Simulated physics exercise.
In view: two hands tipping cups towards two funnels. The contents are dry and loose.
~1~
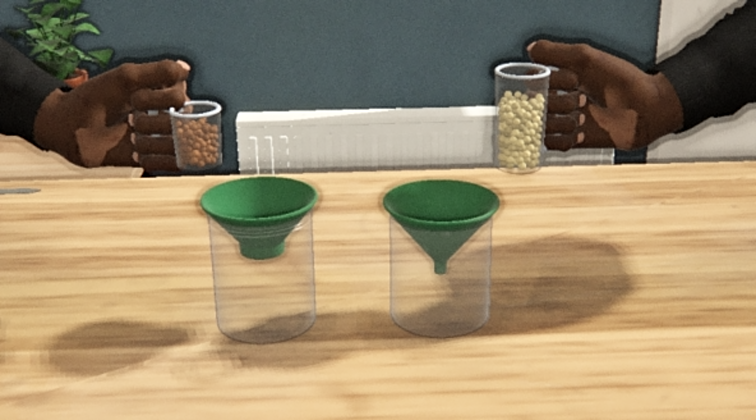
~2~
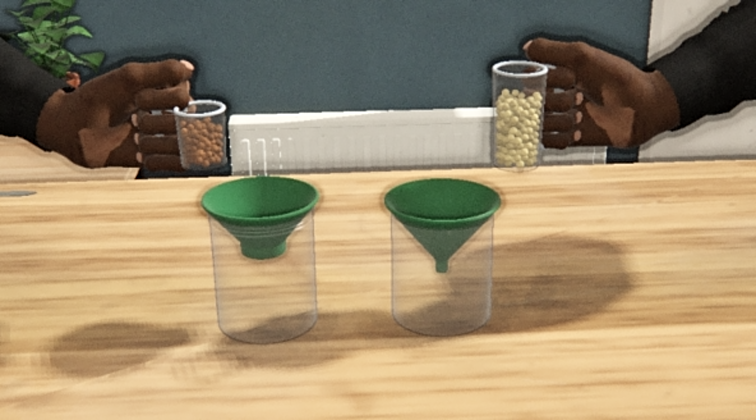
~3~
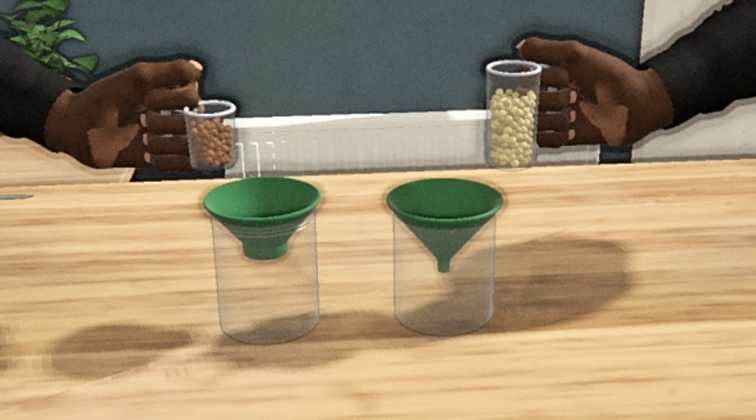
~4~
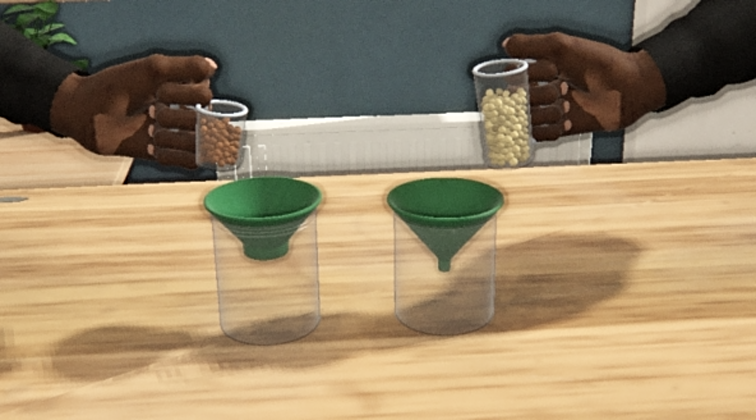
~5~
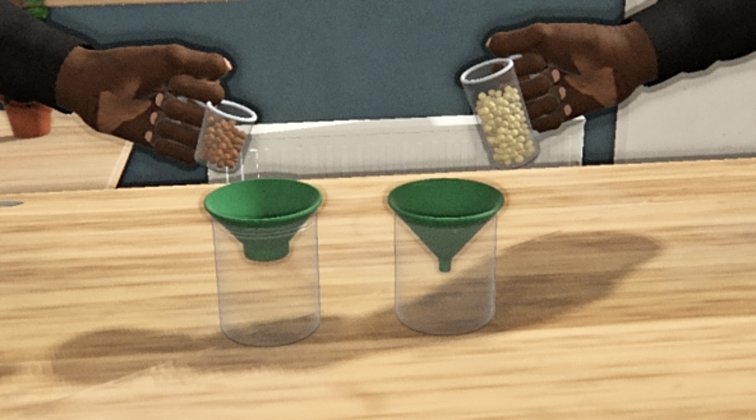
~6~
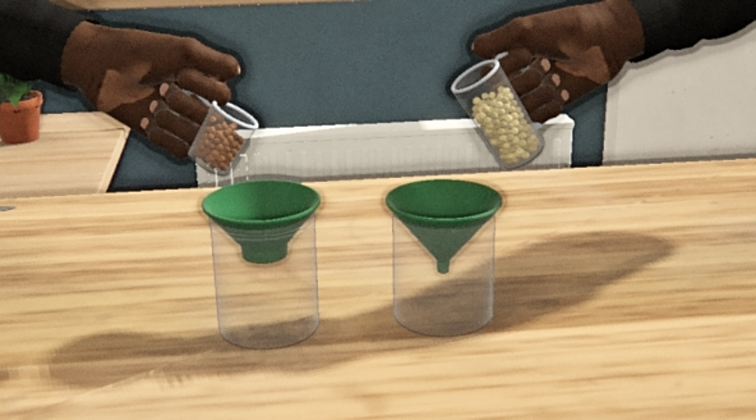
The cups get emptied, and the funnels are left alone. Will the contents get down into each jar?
On the left it passes it all, on the right it holds most of it back.
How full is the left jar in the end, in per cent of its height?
Close to 5 per cent.
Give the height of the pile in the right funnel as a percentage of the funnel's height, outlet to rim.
Roughly 85 in a hundred.
Then, 0.38 s past the last view, left, all still in the cup; right, all still in the cup.
Then, 0.79 s past the last view, left, nearly all still in the cup, a stray few in or over the funnel; right, all still in the cup.
Then, 1.27 s past the last view, left, about a quarter in or over the funnel, most down in the jar; right, a small part still in the cup, most in or over the funnel, a stray few down in the jar.
Finally, left, all down in the jar; right, nearly all stuck in the funnel, a stray few down in the jar.
